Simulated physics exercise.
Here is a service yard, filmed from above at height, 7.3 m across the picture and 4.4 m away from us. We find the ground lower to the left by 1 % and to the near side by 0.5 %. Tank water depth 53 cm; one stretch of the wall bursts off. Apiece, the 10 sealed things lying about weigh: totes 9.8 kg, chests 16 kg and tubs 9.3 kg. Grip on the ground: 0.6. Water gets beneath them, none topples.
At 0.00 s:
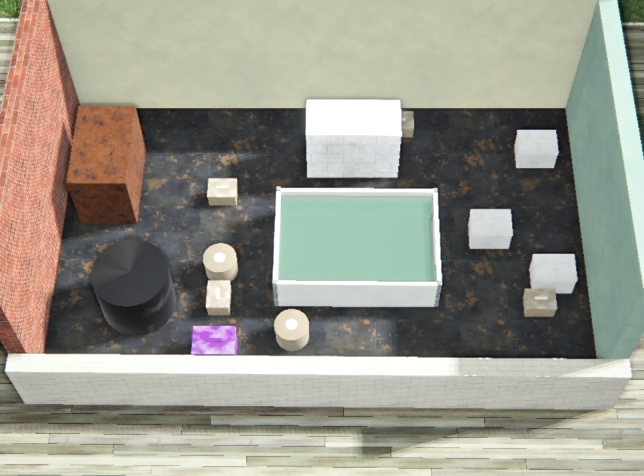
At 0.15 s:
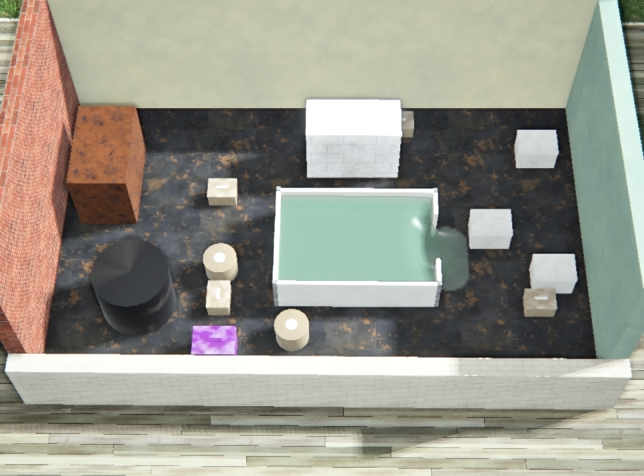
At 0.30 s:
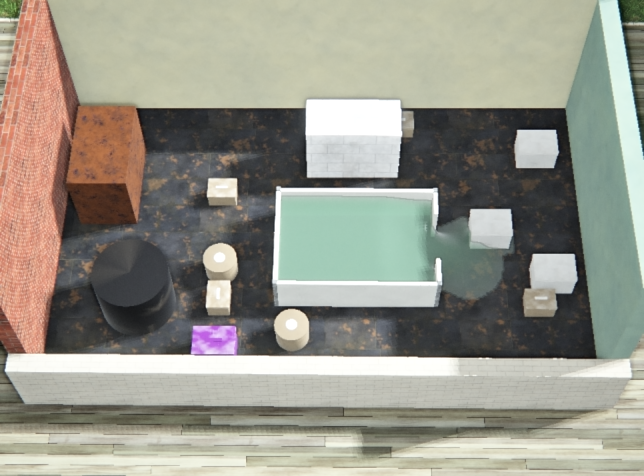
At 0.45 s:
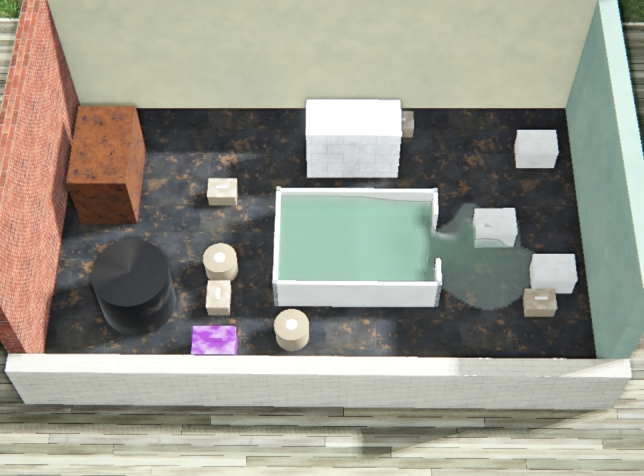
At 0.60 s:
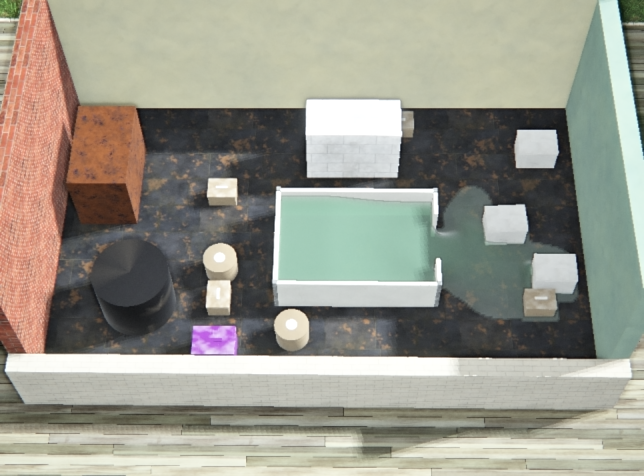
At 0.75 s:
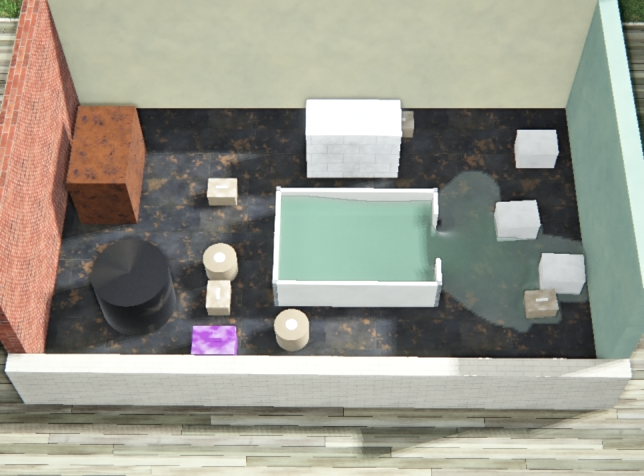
White-walled tank of green water bursting open on its right side, water spreading across dark ground and nudging pale blocks rightward.
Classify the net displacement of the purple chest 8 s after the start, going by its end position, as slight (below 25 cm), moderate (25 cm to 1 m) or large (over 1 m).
Moderate.
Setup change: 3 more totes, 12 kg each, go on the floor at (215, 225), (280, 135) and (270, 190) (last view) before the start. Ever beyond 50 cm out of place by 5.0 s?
Listed order gives within the limit, within the limit, within the limit.
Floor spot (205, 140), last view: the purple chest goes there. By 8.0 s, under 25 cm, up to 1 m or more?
Put there, it remains roughly in place.
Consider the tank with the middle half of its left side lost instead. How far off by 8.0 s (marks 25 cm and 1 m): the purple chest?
Then the purple chest travels far.
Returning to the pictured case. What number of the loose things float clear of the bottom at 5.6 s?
Count: 2.
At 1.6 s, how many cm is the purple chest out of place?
Displacement near 0 cm.
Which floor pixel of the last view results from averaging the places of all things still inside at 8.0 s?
I'd put it around (255, 249).
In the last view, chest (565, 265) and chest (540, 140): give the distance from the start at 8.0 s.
In turn: 350 cm, 400 cm.
After 1.6 s the purple chest is near (214, 340), 0.0 m from its start, aground; 1 afloat.
After 3.6 s the purple chest is near (214, 340), 0.0 m from its start, aground; 4 afloat.
After 5.6 s the purple chest is near (204, 338), 0.1 m from its start, aground; 2 afloat.
After 8.0 s the purple chest is near (180, 324), 0.5 m from its start, aground; 3 afloat.
